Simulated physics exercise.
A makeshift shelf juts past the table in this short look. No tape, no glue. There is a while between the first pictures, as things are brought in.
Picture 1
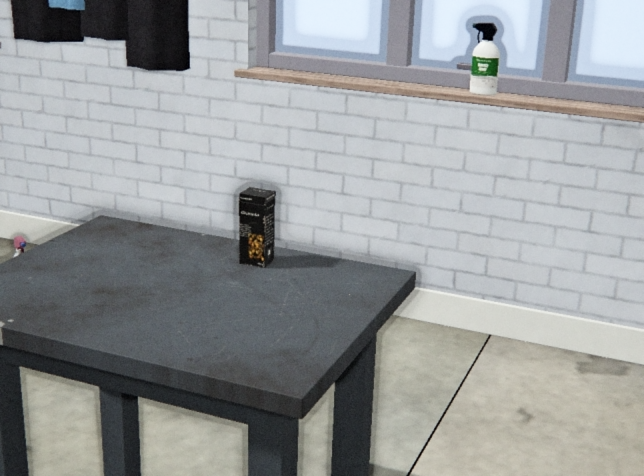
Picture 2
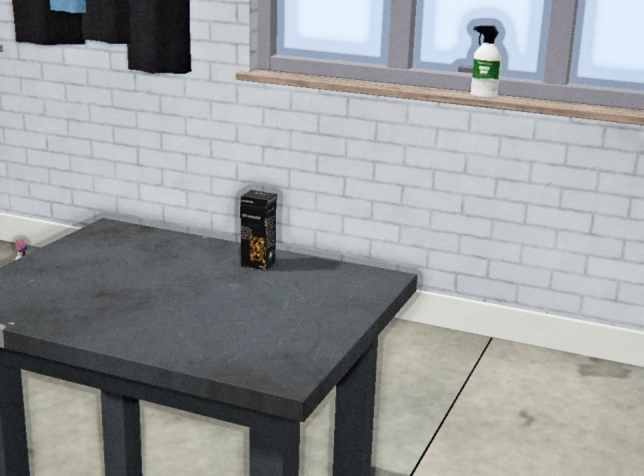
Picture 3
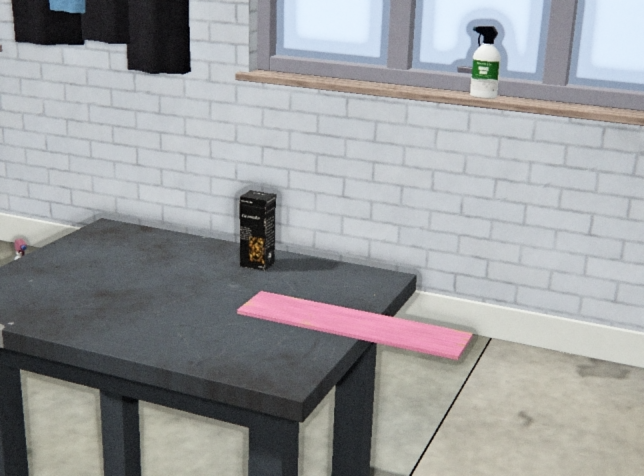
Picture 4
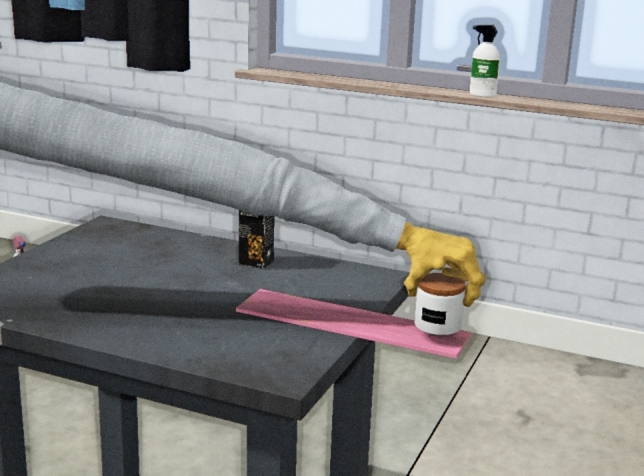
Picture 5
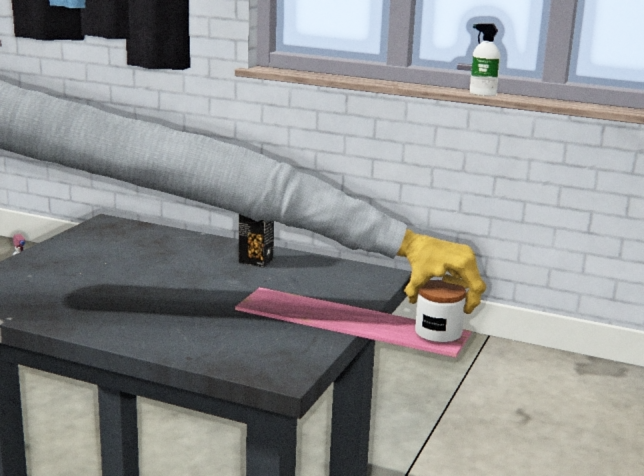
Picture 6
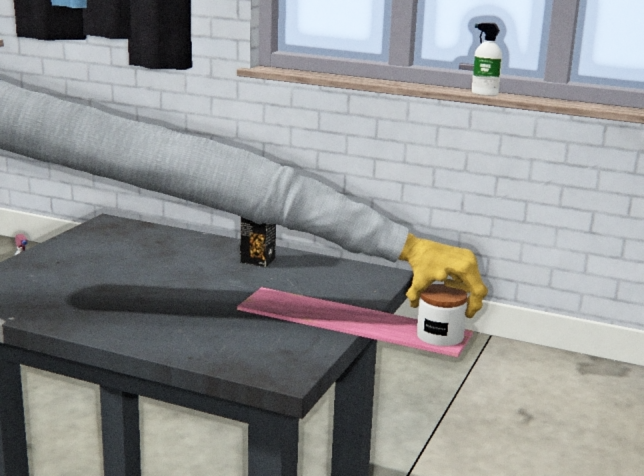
A dark table stands before a white brick wall, seen from slightly above by a nearly still camera, with a black carton on top, a white spray bottle with a green label on the windowsill and dark cloth hanging upper left. A pink board appears, jutting past the table's right edge. Then a grey-sleeved arm with a yellow hand lowers a brown-lidded white jar slightly onto its outer end.
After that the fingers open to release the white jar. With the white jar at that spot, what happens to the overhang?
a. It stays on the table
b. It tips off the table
b.
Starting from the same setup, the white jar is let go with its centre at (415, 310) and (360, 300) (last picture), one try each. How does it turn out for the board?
Trial 1 - falls; trial 2 - stable.
Then, 0.40 s later than the last frame, white jar now down on the floor or falling; pink board on its side.
Then, 0.50 s later than the last frame, pink board now down on the floor or falling.
Then, 0.60 s later than the last frame, things are still on the move.
Then, 0.80 s later than the last frame, as before.
When it is over, down on the floor or falling, white jar and pink board; black carton as before. The board comes down.
